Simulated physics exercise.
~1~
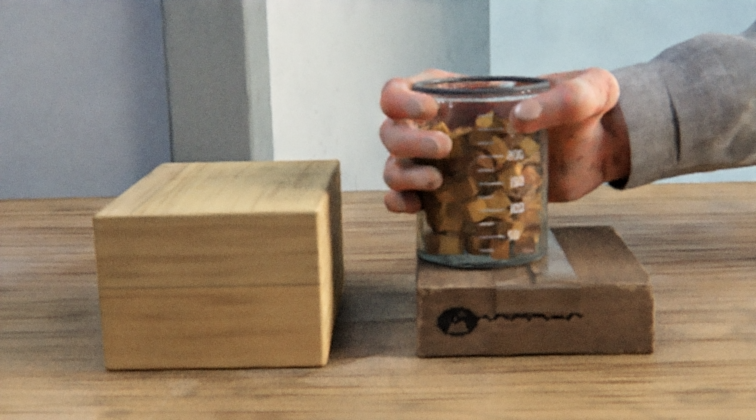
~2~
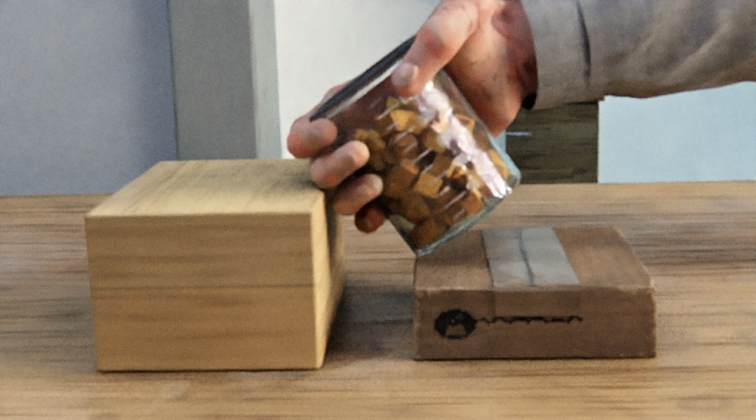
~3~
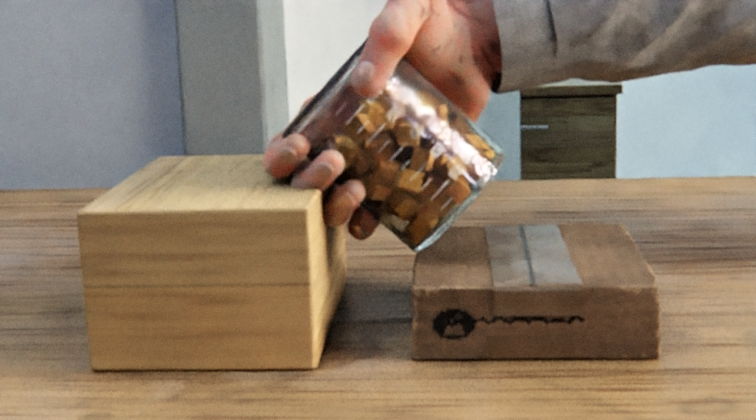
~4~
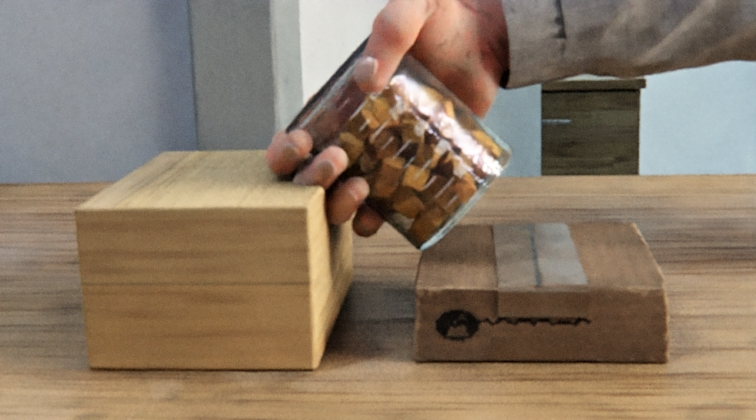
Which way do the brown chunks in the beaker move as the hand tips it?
The chunks move to the left, along with the beaker as it is tipped towards the wooden block.
